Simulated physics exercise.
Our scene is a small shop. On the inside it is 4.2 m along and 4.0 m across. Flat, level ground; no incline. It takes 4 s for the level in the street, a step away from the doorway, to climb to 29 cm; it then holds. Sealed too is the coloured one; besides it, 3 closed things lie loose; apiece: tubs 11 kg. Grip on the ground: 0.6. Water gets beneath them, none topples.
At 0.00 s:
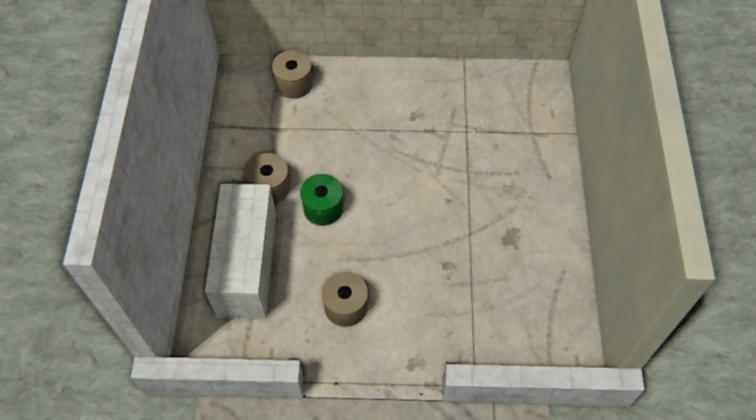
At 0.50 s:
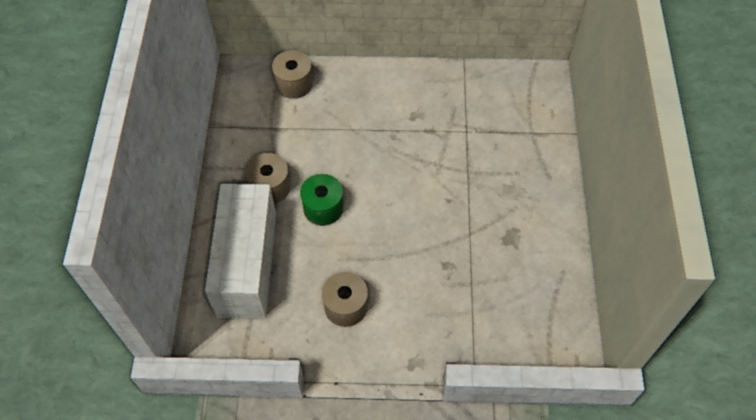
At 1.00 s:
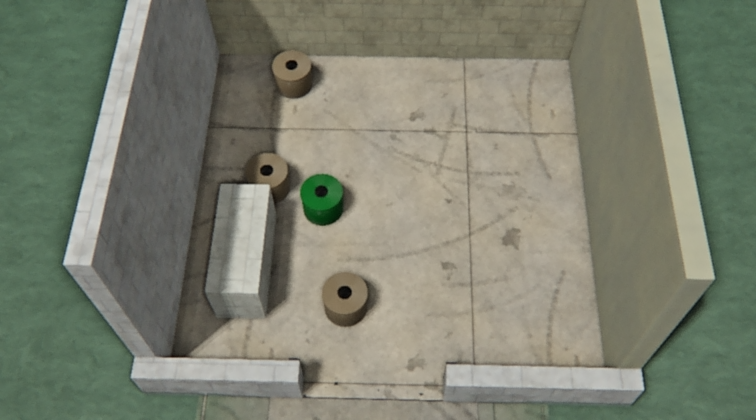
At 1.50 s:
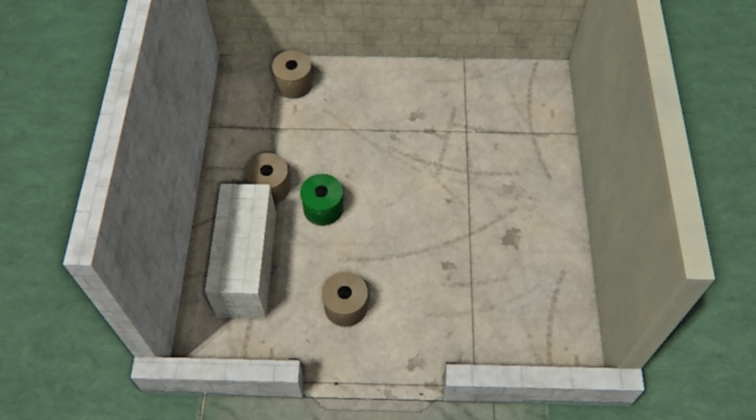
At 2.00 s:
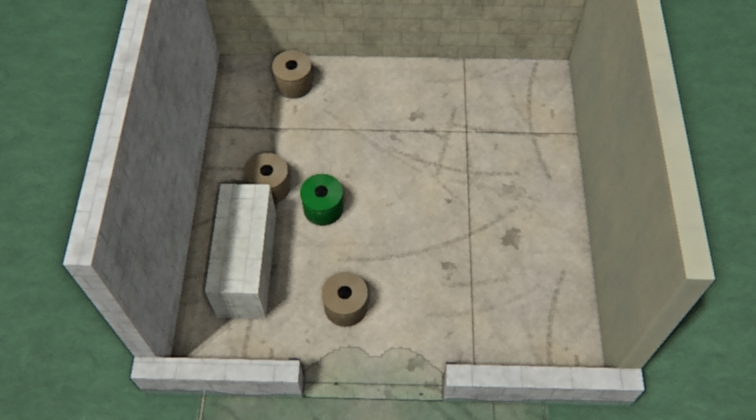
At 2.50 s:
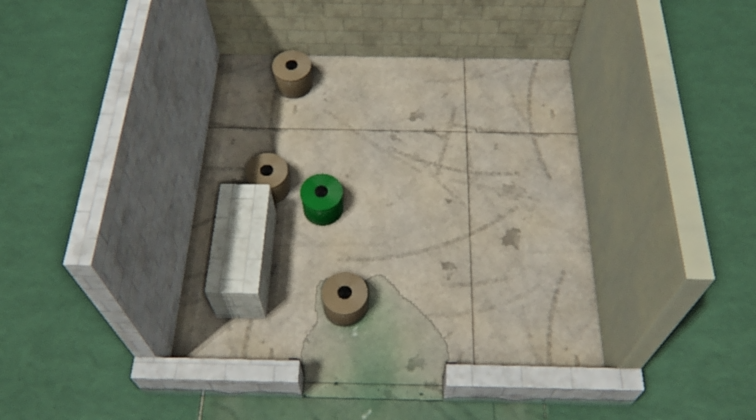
At first, a green tub and three brown ones stand on the dry floor of a small walled room, while the ground outside turns green with water. The water then creeps through the front doorway and spreads inward, reaching around the nearest brown tub, and none of the tubs move.
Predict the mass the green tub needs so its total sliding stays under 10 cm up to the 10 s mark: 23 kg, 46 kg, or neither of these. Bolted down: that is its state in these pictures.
Answer: 46 kg.
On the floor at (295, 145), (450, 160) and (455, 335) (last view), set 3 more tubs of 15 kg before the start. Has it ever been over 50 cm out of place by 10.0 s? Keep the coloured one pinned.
In the order given, beyond the mark, then beyond the mark, and last within the mark.
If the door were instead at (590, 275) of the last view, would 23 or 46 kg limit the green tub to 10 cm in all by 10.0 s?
Okay, so only the heavy mass does.
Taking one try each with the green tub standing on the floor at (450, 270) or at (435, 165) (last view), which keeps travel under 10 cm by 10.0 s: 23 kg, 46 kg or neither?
One by one: Only the big mass suffices; only the big mass suffices.
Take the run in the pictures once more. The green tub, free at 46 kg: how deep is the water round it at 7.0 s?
Depth: Approx. 10 cm.
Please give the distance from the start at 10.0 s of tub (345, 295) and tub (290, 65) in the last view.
Shifts: 300 cm / 150 cm.
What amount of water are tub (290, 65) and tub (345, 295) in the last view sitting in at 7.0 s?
About 7 and 5 cm.
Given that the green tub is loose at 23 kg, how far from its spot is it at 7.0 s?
Shift: Roughly 60 cm.
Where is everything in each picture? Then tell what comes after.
The green tub at (321, 192), on the bottom; water covers 0.0 m2; 0 of 4 have shifted, in the first picture.
The green tub at (321, 192) rests on the ground; 0.0 m2 under water; 0 of 4 have shifted, in the second picture.
The green tub at (321, 192) rests on the ground; water covers 0.0 m2; 0 of 4 have shifted, in the third picture.
The green tub at (321, 192), on the bottom; water covers 0.0 m2; 0 of 4 have shifted, in the fourth picture.
The green tub at (321, 192) rests on the ground; water covers 0.3 m2; 0 of 4 have shifted, in the fifth picture.
The green tub at (321, 192), on the bottom; water covers 1.0 m2; 0 of 4 have shifted, in the sixth picture.
After 3.5 s the green tub would be 0 cm from its start with 23 kg and 0 cm from its start with 46 kg; 0 cm of water round it then.
After 4.5 s the green tub would be 1 cm from its start with 23 kg and 0 cm from its start with 46 kg; 5 cm of water round it then.
After 7.0 s the green tub would be 61 cm from its start with 23 kg and 0 cm from its start with 46 kg; 10 cm of water round it then.
After 10.0 s the green tub would be 170 cm from its start with 23 kg and 0 cm from its start with 46 kg; 14 cm of water round it then.
